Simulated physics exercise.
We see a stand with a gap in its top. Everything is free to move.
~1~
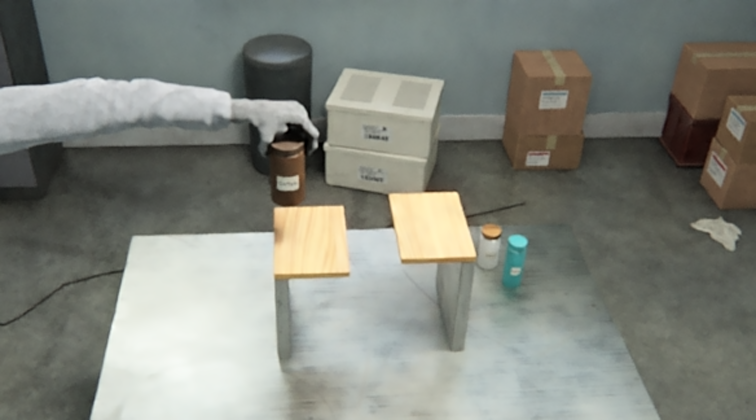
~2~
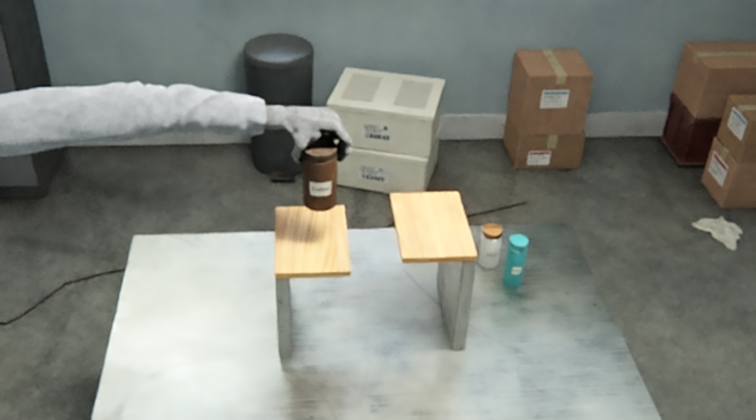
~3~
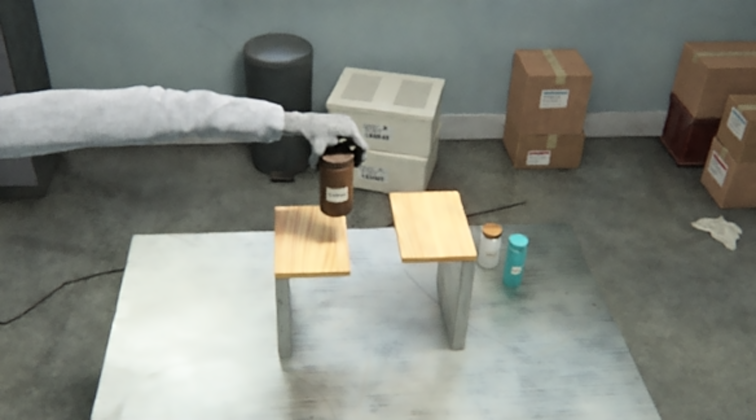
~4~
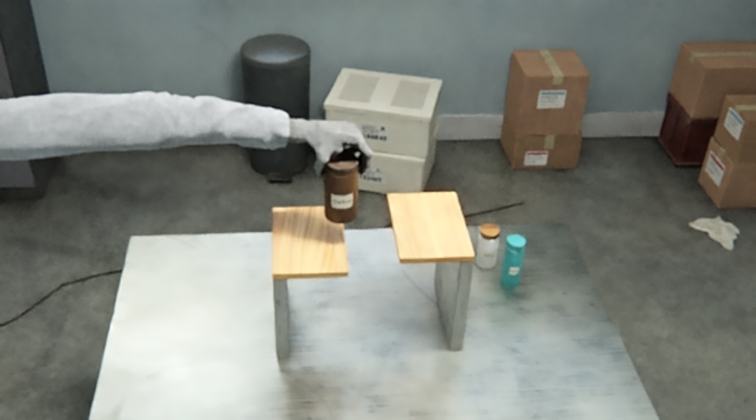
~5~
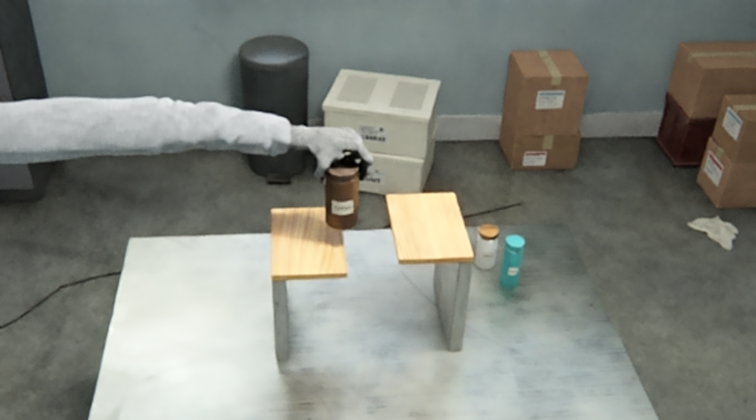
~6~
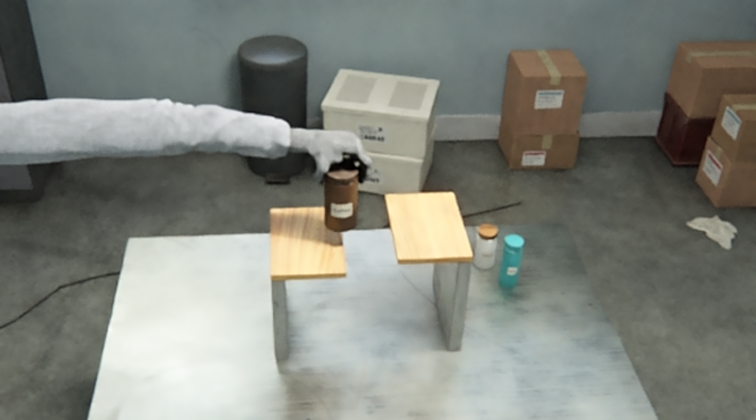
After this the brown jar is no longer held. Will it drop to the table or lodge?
Here the jar lodges.
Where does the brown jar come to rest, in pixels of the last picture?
Near (341, 212).
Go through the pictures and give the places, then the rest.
On its way; brown jar (288, 170); turquoise shaker (515, 262), in the first frame.
On its way; brown jar (320, 175); turquoise shaker (516, 261), in the second frame.
On its way; brown jar (337, 181); turquoise shaker (515, 261), in the third frame.
On its way; brown jar (341, 188); turquoise shaker (513, 261), in the fourth frame.
On its way; brown jar (342, 194); turquoise shaker (512, 262), in the fifth frame.
Held still over the gap; brown jar (341, 197); turquoise shaker (511, 262), in the sixth frame.
Then, 0.20 s later than the last frame, brown jar moved a little near (341, 213).
Then, 0.60 s later than the last frame, brown jar moved a little near (341, 212).
When it is over, moved from the start, brown jar; the other 2 as before. End places, in pixels of the last picture, brown jar near (341, 212). The jar stays on top.
